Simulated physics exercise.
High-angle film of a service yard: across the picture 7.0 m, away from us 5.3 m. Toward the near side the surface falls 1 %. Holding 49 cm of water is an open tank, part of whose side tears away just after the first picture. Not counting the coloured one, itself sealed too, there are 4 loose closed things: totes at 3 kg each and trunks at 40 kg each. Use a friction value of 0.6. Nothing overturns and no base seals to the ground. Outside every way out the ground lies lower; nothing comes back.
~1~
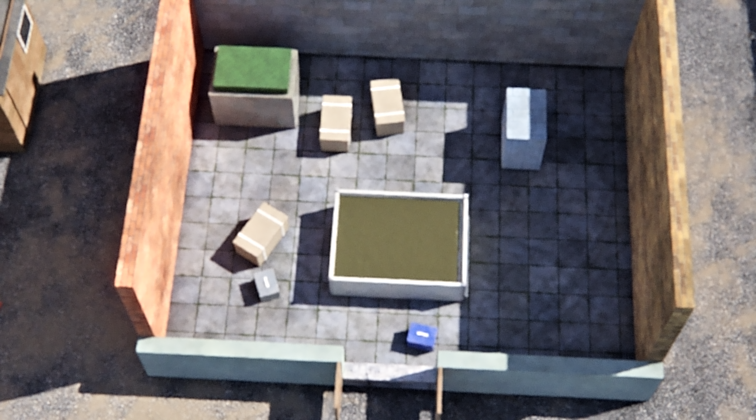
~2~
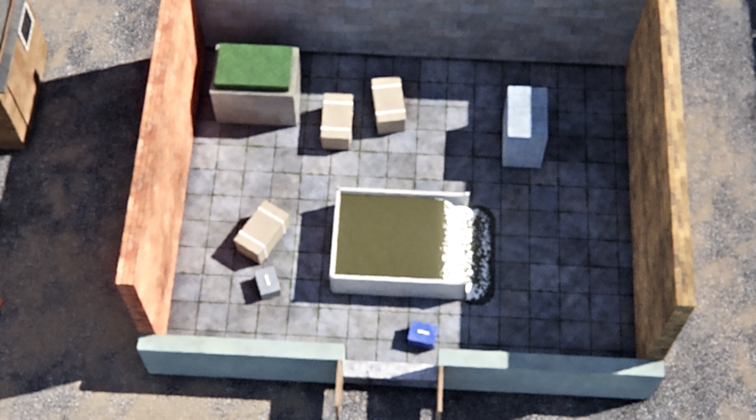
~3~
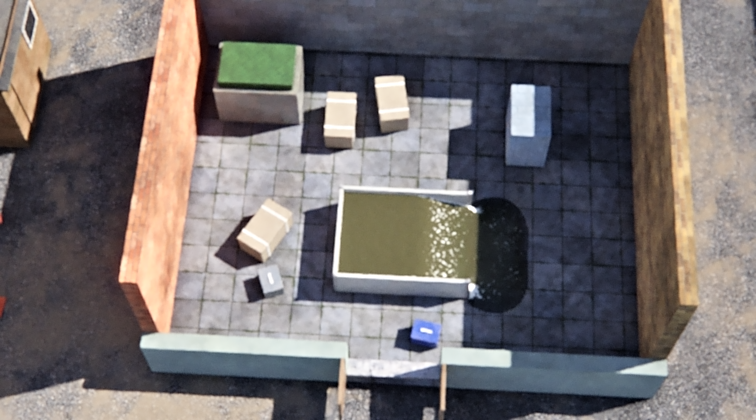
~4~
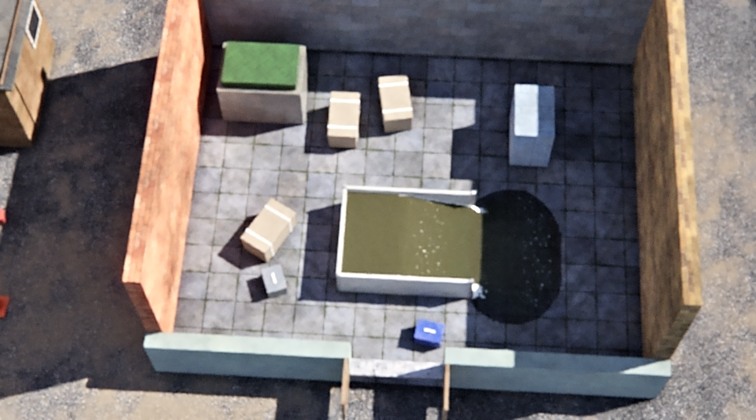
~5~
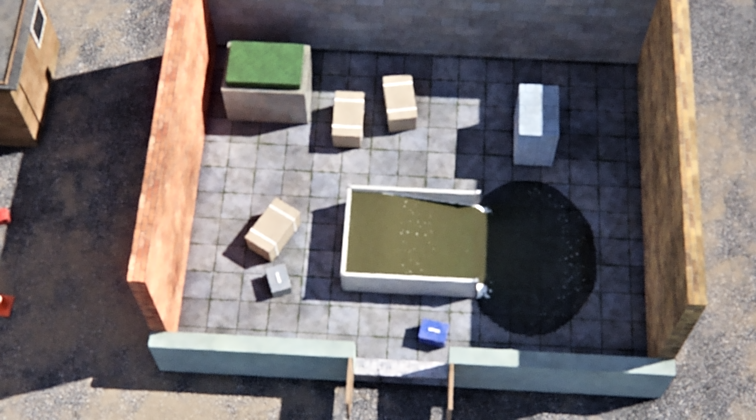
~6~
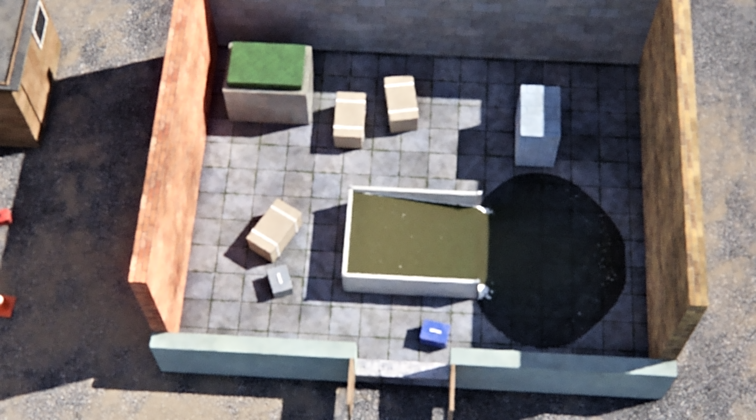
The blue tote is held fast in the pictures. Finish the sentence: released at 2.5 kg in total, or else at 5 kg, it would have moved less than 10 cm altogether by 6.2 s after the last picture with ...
... with neither mass.
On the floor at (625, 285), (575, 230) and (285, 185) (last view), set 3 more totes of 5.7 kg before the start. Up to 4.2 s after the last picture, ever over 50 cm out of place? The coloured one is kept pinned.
First one went beyond, second went beyond, third stayed within.
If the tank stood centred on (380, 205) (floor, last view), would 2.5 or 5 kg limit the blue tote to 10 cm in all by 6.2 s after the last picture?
Lab note - in that case: No option works.
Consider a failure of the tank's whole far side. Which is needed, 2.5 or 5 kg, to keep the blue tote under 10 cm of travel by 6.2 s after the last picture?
In that case, even the light one works.
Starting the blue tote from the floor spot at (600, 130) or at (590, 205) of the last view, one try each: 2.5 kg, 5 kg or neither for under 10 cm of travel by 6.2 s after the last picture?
At the first place nothing works, and at the second nothing works.
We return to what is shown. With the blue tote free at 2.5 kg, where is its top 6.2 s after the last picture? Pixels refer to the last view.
About pixel (187, 313).
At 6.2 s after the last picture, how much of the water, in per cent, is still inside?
Somewhere near 96 percent, give or take.
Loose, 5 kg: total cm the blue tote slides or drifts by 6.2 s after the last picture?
Close to 300 cm, all told.
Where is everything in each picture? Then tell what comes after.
In the first frame, the blue tote at (422, 334) rests on the ground; 2.7 m2 under water; 0 of 5 have shifted.
In the second frame, the blue tote at (423, 332) rests on the ground; water covers 3.3 m2; 0 of 5 have shifted.
In the third frame, the blue tote at (426, 331), on the bottom; water covers 4.2 m2; 0 of 5 have shifted.
In the fourth frame, the blue tote at (430, 331) rests on the ground; water covers 5.2 m2; 0 of 5 have shifted.
In the fifth frame, the blue tote at (434, 330) rests on the ground; water covers 6.3 m2; 0 of 5 have shifted.
In the sixth frame, the blue tote at (435, 331), on the bottom; 7.6 m2 under water; 0 of 5 have shifted.
Then, 0.6 s after the last picture the blue tote would be 0 cm from its start with 2.5 kg and 0 cm from its start with 5 kg; 0 cm of water round it then.
Then, 2.3 s after the last picture the blue tote would be 0 cm from its start with 2.5 kg and 0 cm from its start with 5 kg; 0 cm of water round it then.
Then, 4.2 s after the last picture the blue tote would be 119 cm from its start with 2.5 kg and 99 cm from its start with 5 kg; 3 cm of water round it then.
Then, 6.2 s after the last picture the blue tote would be 365 cm from its start with 2.5 kg and 317 cm from its start with 5 kg; 4 cm of water round it then.
